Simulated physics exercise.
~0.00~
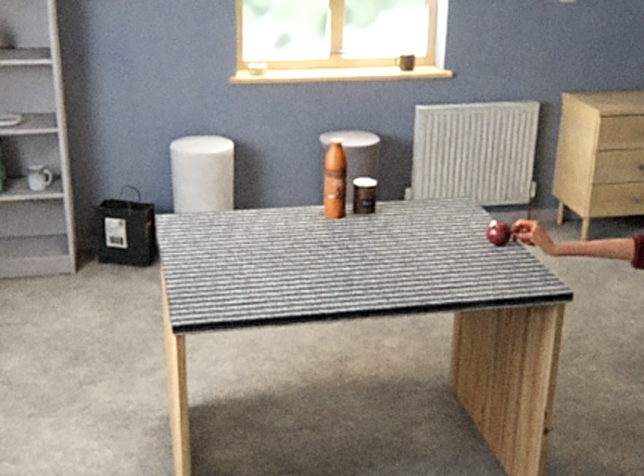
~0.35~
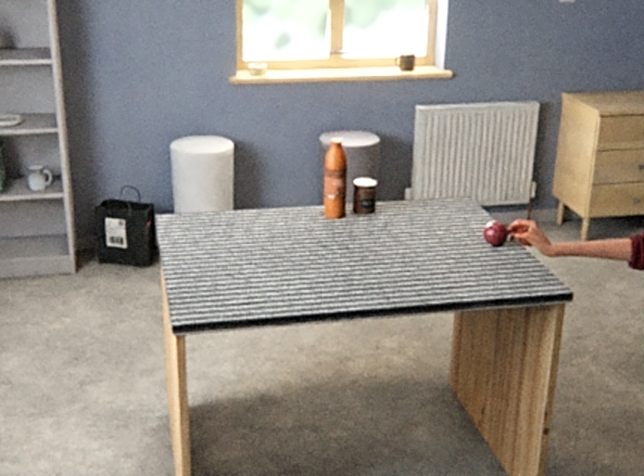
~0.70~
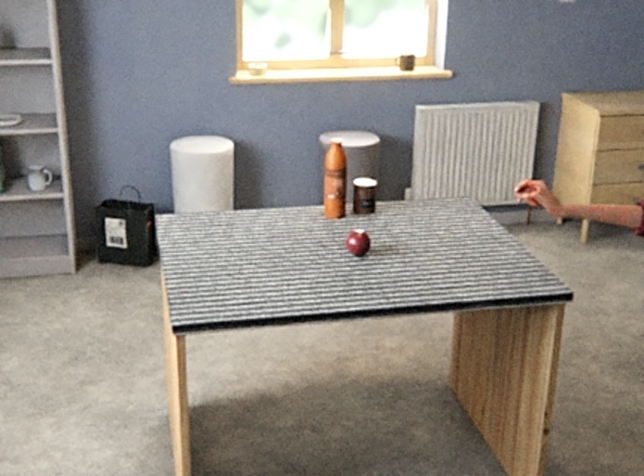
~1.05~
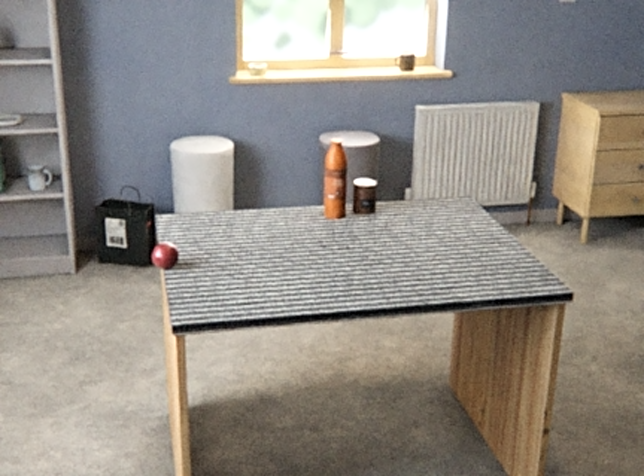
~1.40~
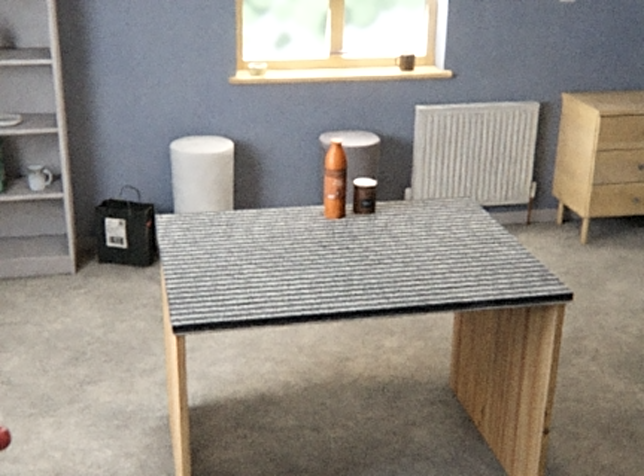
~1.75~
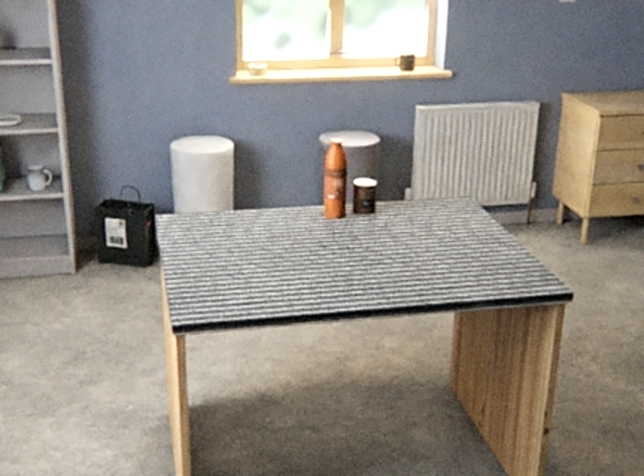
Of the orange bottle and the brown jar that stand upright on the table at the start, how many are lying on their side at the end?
None of them are lying down. Both the orange bottle and the brown jar are still upright at the end.
